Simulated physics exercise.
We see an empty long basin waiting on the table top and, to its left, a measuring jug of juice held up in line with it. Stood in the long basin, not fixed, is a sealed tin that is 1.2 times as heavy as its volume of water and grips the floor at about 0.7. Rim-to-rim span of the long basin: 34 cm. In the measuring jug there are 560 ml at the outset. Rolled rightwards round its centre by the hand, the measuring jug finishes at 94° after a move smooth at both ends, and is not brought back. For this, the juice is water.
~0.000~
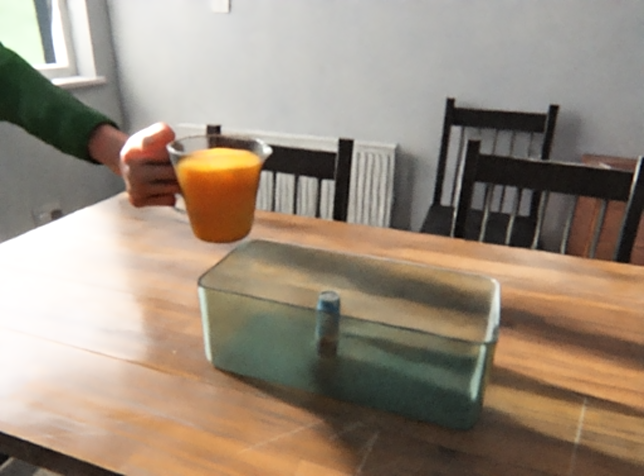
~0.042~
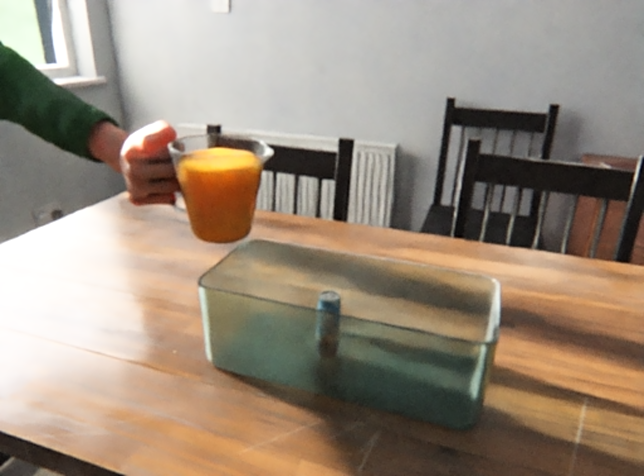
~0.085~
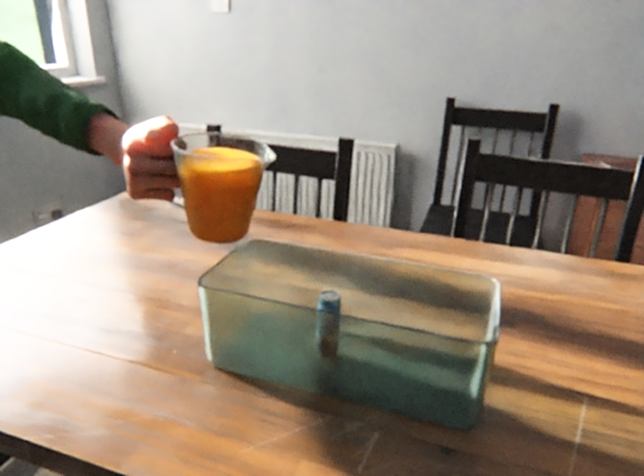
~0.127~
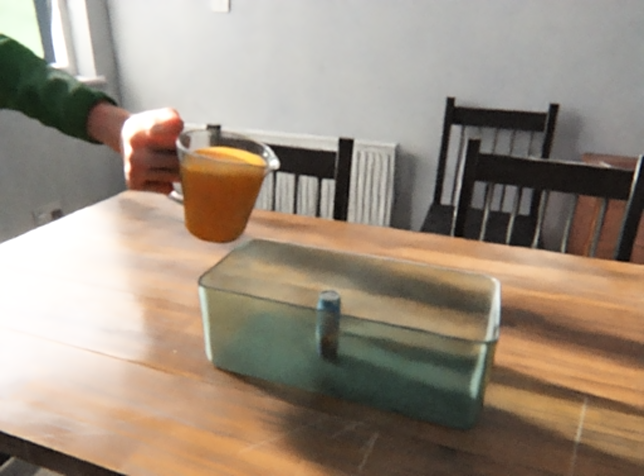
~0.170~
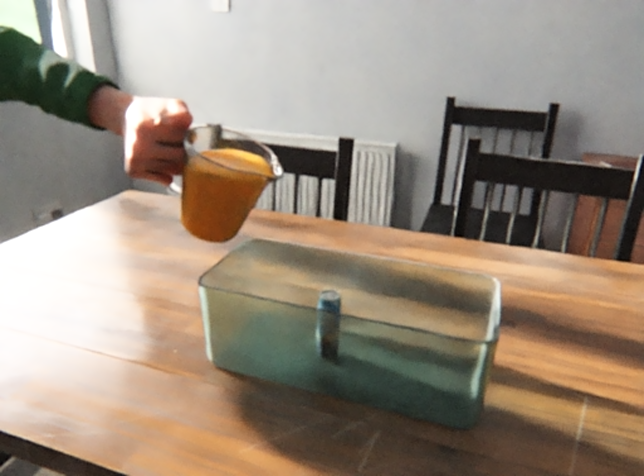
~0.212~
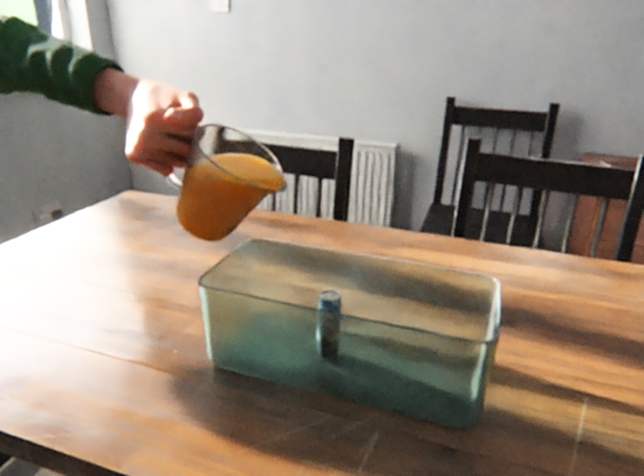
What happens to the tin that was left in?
Most likely it will capsize.
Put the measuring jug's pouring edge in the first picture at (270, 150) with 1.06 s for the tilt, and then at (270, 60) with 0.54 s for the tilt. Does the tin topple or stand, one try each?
Run one: It tumbles. Run two: It does not tip.
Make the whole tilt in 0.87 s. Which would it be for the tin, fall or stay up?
After the tilt, the tin has tipped over.
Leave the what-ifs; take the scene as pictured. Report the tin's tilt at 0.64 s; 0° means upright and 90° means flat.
Tilt: Around 10 degrees.
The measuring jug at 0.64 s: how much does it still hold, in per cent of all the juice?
Close to 16 percent of the total.
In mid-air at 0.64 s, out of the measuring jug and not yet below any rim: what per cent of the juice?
Near 9 in a hundred.
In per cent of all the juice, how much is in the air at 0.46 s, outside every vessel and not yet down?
About 18 per cent.
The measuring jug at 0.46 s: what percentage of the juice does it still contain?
52 %.
Then, 0.46 s in, the tilt is 89° and 52 per cent is still to pour; the tin stands where it began.
Then, 0.64 s in, the tilt is 94° and 16 per cent is still to pour; the tin leans 11°.
Then, 0.83 s in, the tilt is 94° and 3 per cent is still to pour; the tin lies on its side.
Then, 1.04 s in, the tilt is 94° and 0 per cent is still to pour; the tin lies on its side.
Finally, the tin lies on its side.
